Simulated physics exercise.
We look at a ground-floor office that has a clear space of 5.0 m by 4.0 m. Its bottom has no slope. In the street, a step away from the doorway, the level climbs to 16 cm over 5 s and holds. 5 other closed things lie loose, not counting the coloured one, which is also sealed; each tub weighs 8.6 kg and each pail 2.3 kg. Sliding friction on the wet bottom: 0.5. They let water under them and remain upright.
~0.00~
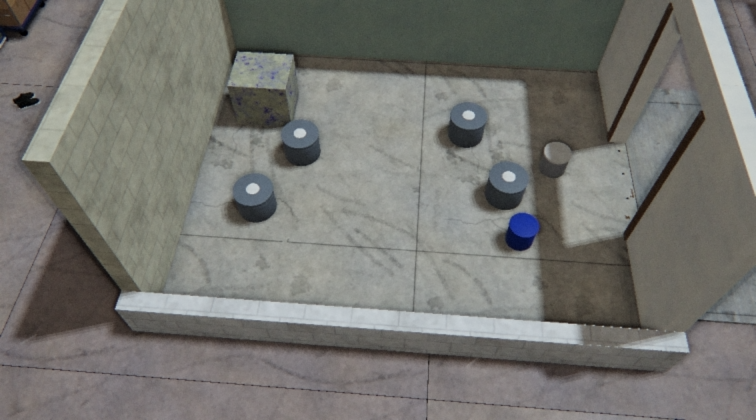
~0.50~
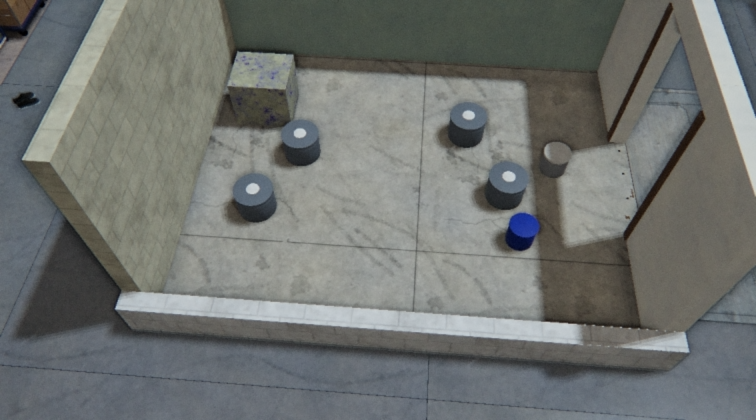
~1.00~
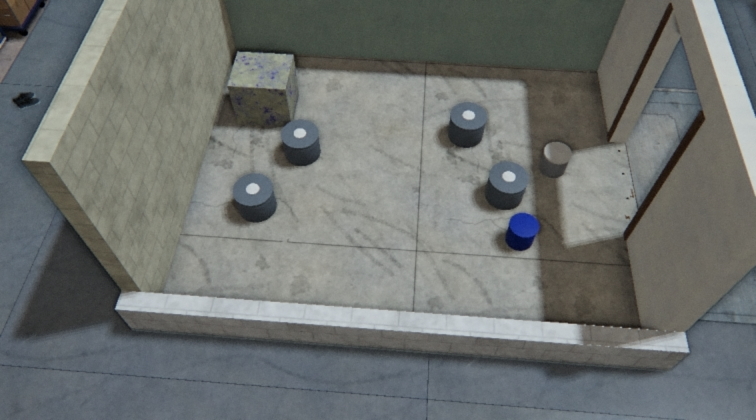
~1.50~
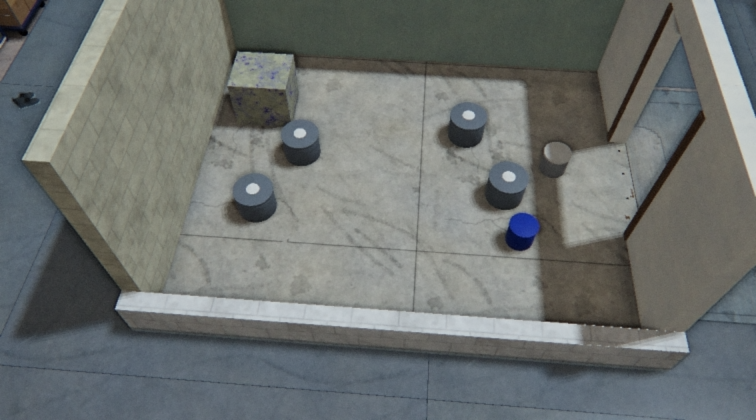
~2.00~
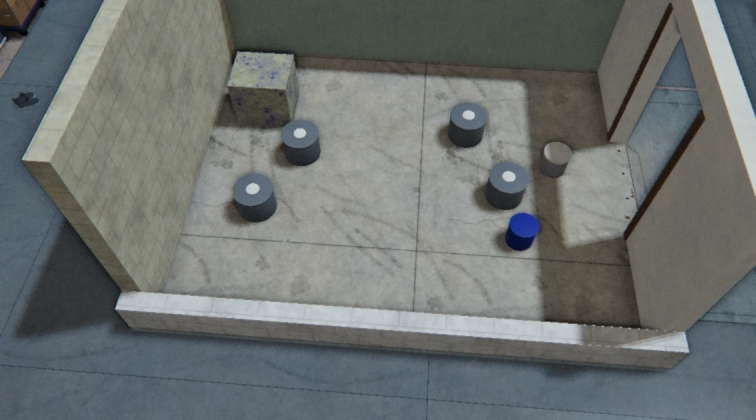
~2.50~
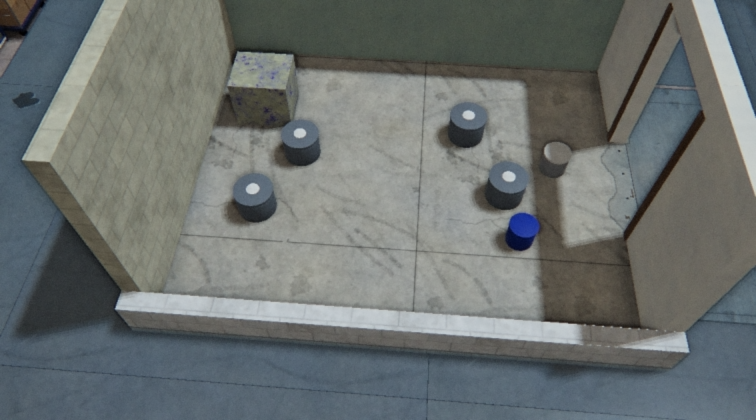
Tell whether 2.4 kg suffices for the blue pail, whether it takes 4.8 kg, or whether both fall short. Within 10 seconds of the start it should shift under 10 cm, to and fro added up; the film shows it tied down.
Watching this, neither ballast does the job.
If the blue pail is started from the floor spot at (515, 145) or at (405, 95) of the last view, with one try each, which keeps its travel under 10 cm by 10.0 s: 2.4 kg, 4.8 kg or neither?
Well, first neither mass is sufficient, and next only the heavy mass succeeds.
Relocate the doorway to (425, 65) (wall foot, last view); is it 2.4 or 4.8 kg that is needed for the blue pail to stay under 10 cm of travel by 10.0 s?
I'd say the lighter one will work.
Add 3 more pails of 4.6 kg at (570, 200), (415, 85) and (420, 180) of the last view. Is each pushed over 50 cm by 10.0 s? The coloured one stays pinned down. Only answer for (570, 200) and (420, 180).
Results: Threshold exceeded; threshold exceeded.
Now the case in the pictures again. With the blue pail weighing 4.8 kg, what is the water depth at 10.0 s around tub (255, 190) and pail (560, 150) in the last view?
Roughly 2 and 4 cm.
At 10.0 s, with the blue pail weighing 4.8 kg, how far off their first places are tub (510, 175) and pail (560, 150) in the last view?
Shifts: 150 cm / 300 cm.
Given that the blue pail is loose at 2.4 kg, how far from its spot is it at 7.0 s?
Shift: Roughly 120 cm.
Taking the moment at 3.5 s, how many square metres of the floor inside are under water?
Roughly 1.0 m2.
After 3.5 s the blue pail would be 0 cm from its start with 2.4 kg and 0 cm from its start with 4.8 kg; 0 cm of water round it then.
After 4.5 s the blue pail would be 8 cm from its start with 2.4 kg and 0 cm from its start with 4.8 kg; 3 cm of water round it then.
After 7.0 s the blue pail would be 121 cm from its start with 2.4 kg and 45 cm from its start with 4.8 kg; 4 cm of water round it then.
After 10.0 s the blue pail would be 253 cm from its start with 2.4 kg and 49 cm from its start with 4.8 kg; 4 cm of water round it then.
